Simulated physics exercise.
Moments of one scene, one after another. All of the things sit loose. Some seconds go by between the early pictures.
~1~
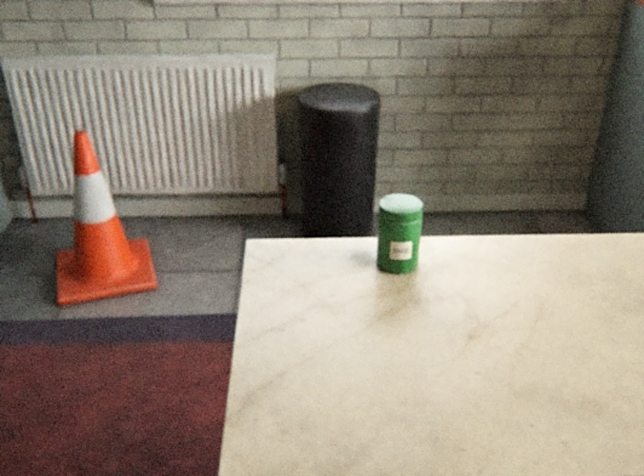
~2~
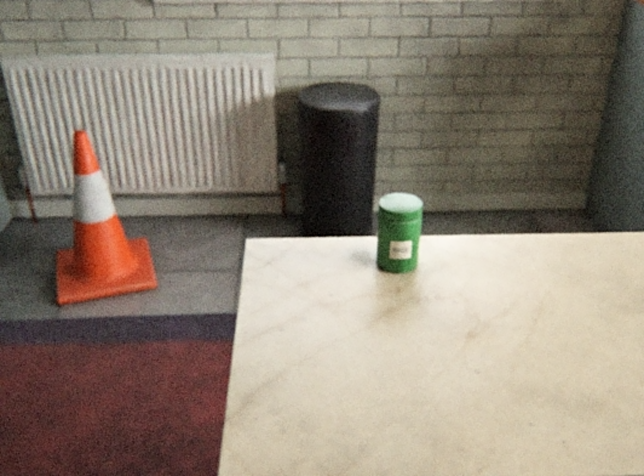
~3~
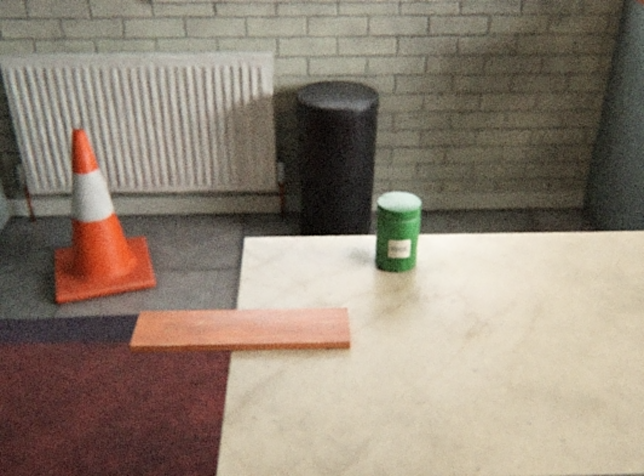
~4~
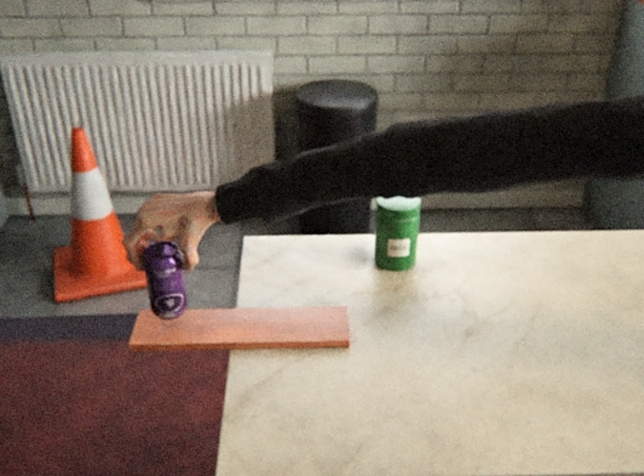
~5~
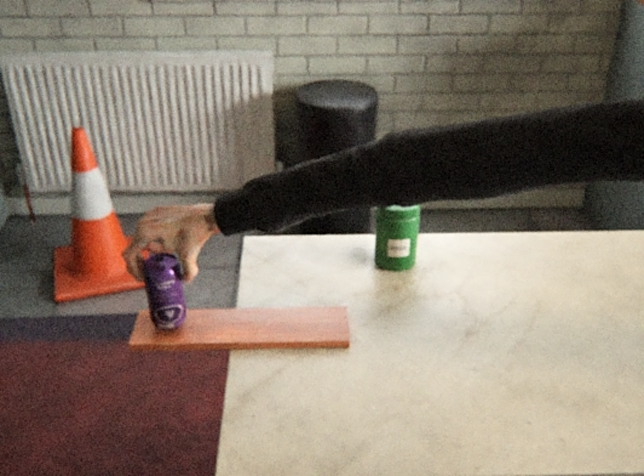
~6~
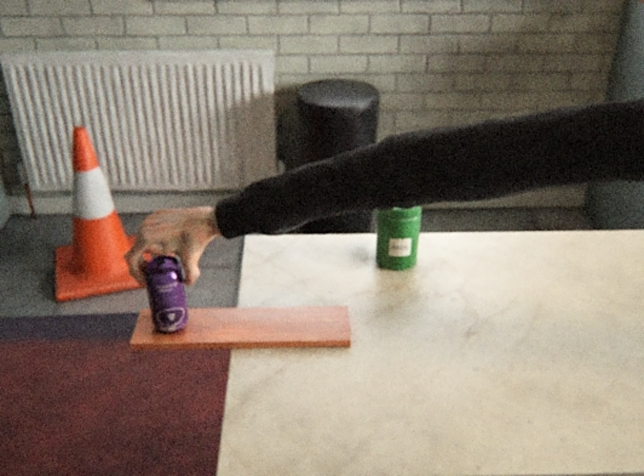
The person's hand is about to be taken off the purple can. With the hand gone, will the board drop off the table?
Yes.
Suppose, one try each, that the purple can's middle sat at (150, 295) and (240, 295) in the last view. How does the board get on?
In case one it tumbles, while in case two it stays where it is.
Then, 0.50 s on from there, purple can and orange board now down on the floor or falling.
Then, 0.60 s on from there, things are still on the move.
Then, 0.80 s on from there, as before.
In the end, down on the floor or falling, purple can and orange board; green jar unmoved. The board goes over.
